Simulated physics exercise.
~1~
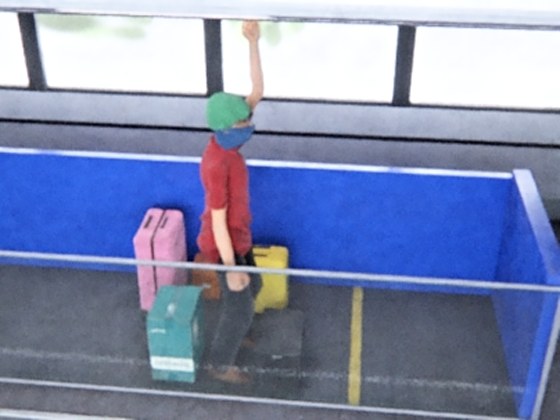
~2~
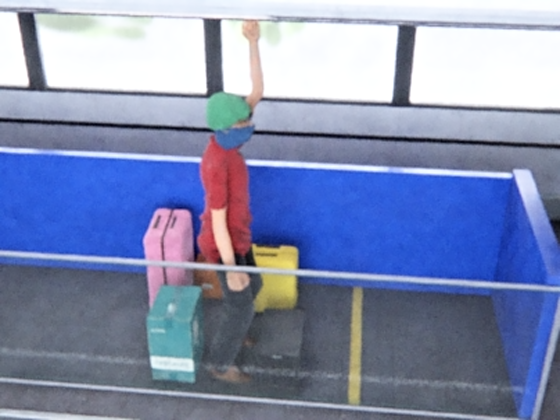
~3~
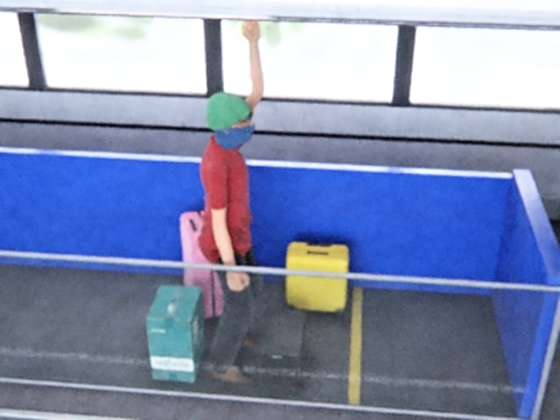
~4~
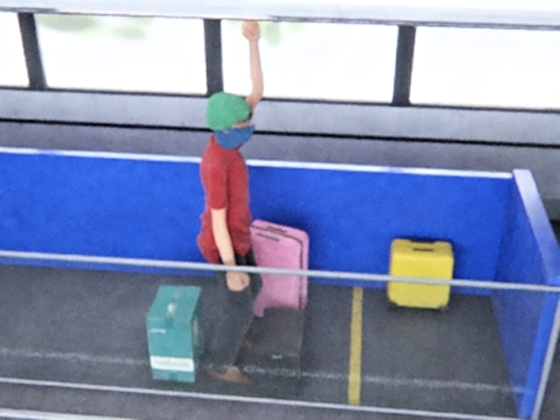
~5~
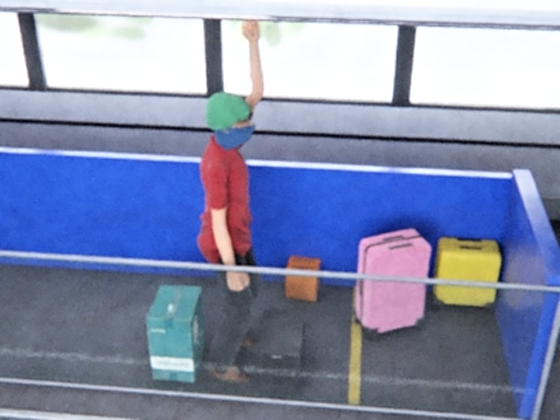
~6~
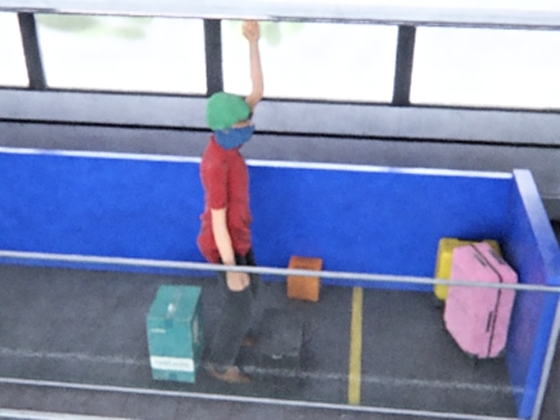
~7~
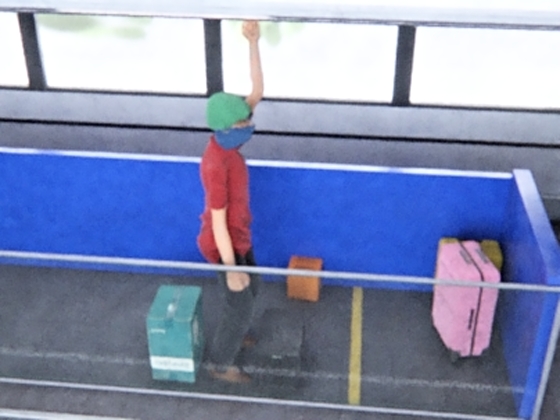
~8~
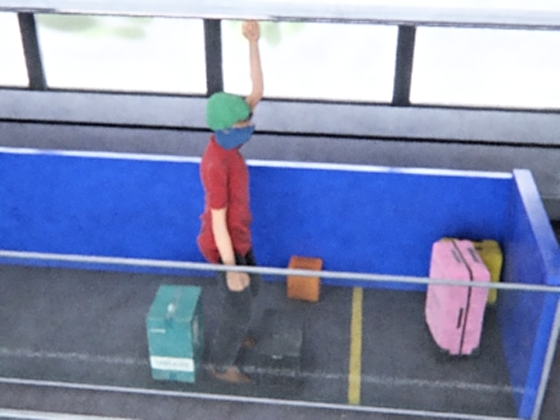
Pink and yellow cases roll right past the yellow line and end close together, upright.
